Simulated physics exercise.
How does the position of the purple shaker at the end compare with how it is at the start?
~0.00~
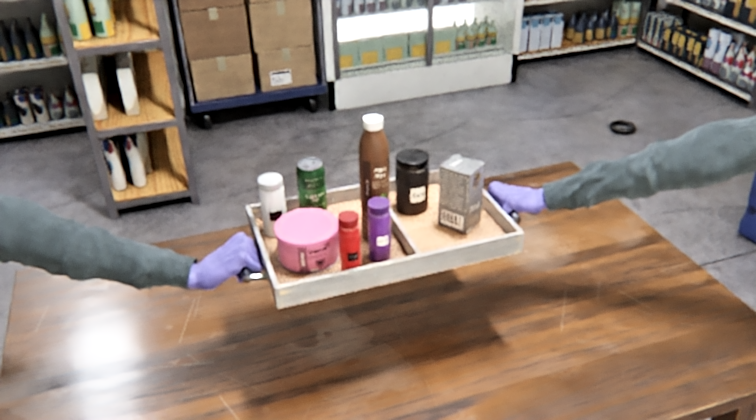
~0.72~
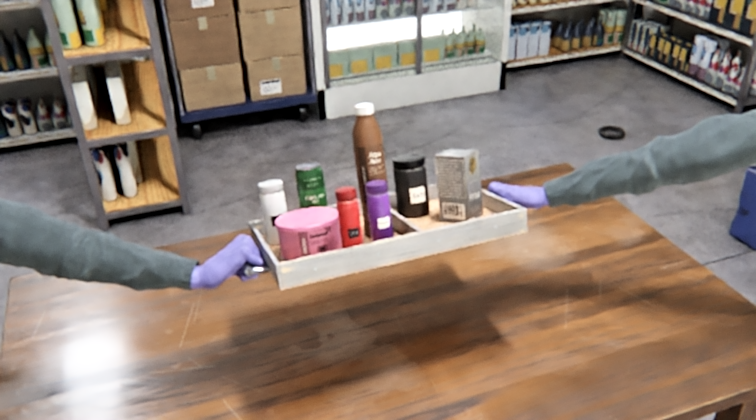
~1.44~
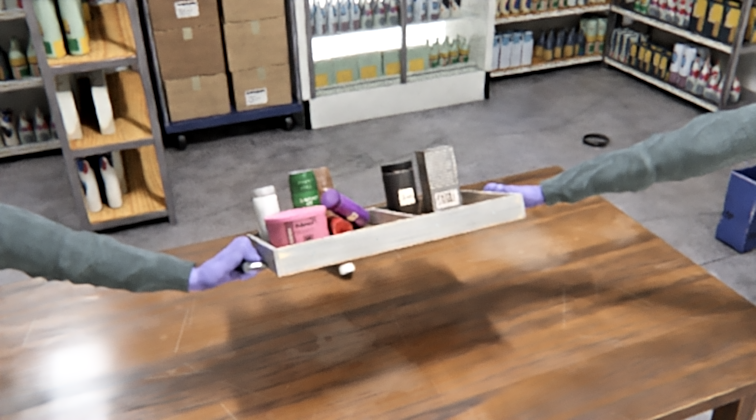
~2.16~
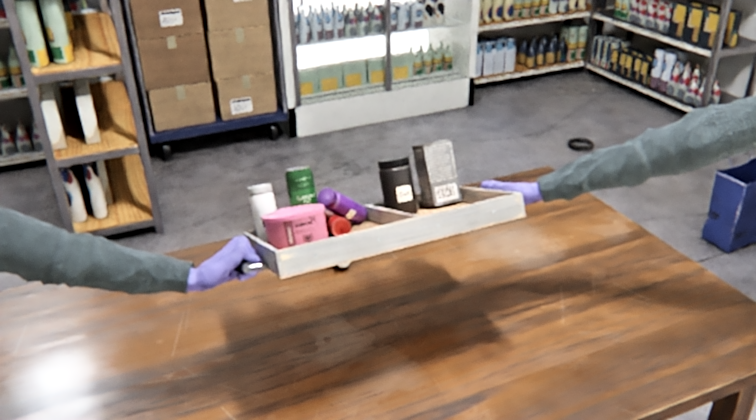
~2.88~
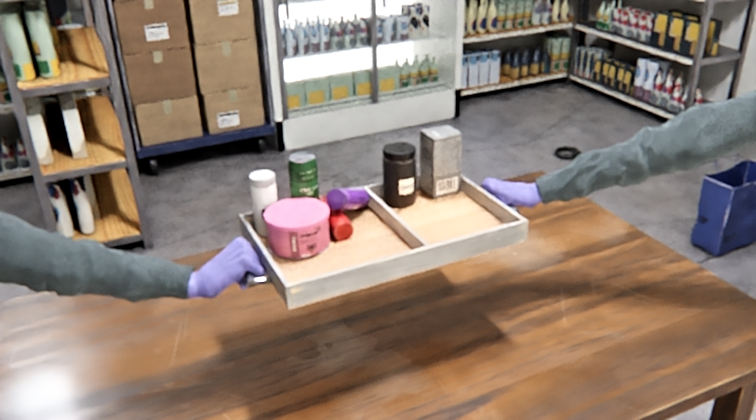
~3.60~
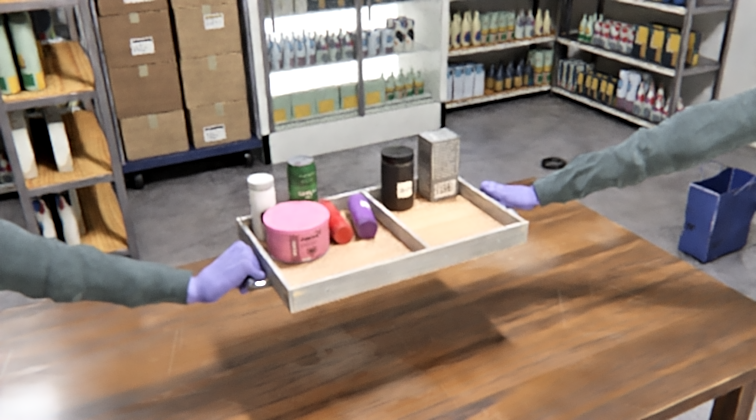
The purple shaker stands upright on the tray at the start, but by the end it is lying on its side on the tray.
